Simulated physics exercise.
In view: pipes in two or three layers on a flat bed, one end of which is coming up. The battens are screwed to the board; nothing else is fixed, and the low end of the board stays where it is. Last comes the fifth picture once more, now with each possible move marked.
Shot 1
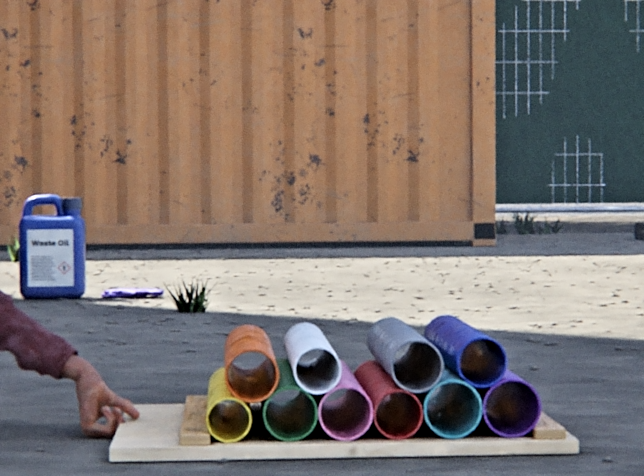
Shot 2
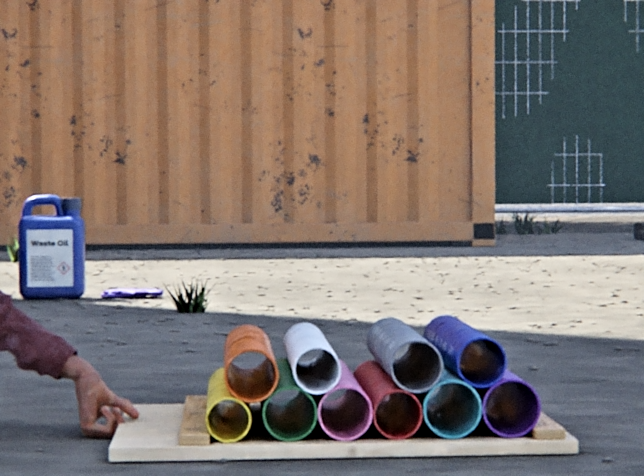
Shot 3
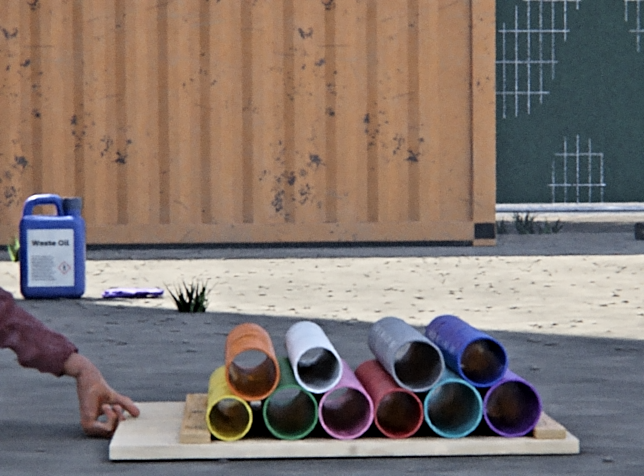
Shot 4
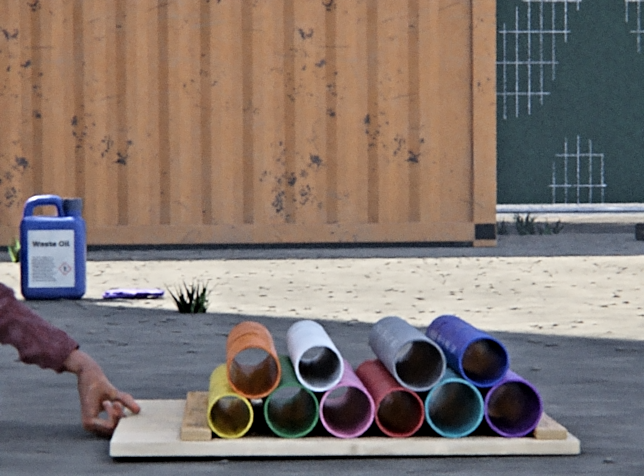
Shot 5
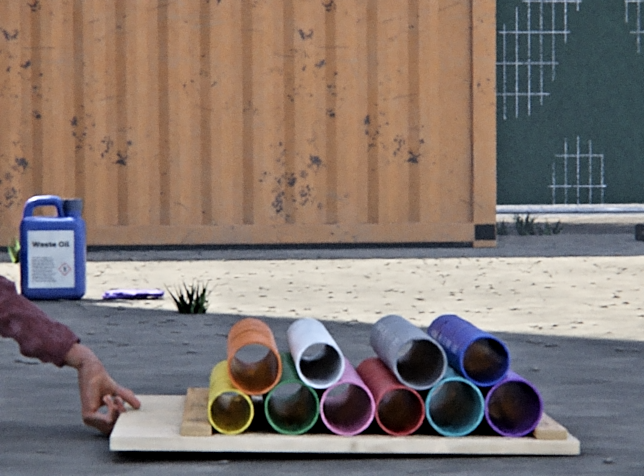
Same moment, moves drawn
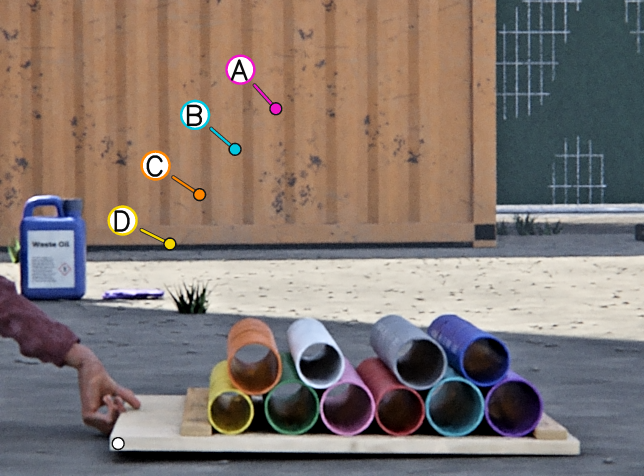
Outdoors by a rusty container, a hand at the left slightly raising one end of a board stacked with colourful pipes.
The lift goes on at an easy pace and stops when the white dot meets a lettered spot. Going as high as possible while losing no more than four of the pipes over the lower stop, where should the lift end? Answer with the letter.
Lift it to D and no more.
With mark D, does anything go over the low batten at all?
No.
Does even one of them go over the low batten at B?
At B: Yes.
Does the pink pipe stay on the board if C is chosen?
The pink pipe: No.
On the marked copy, A at (276, 109); B at (235, 149); C at (199, 195); D at (170, 244); the white dot at (118, 444).
With D. Early on, board at 16°.
Further on, board at 27°.
At the end, board at 27°, none over the low batten.
As for the rest, A ten over the low batten; B ten over the low batten; C ten over the low batten.
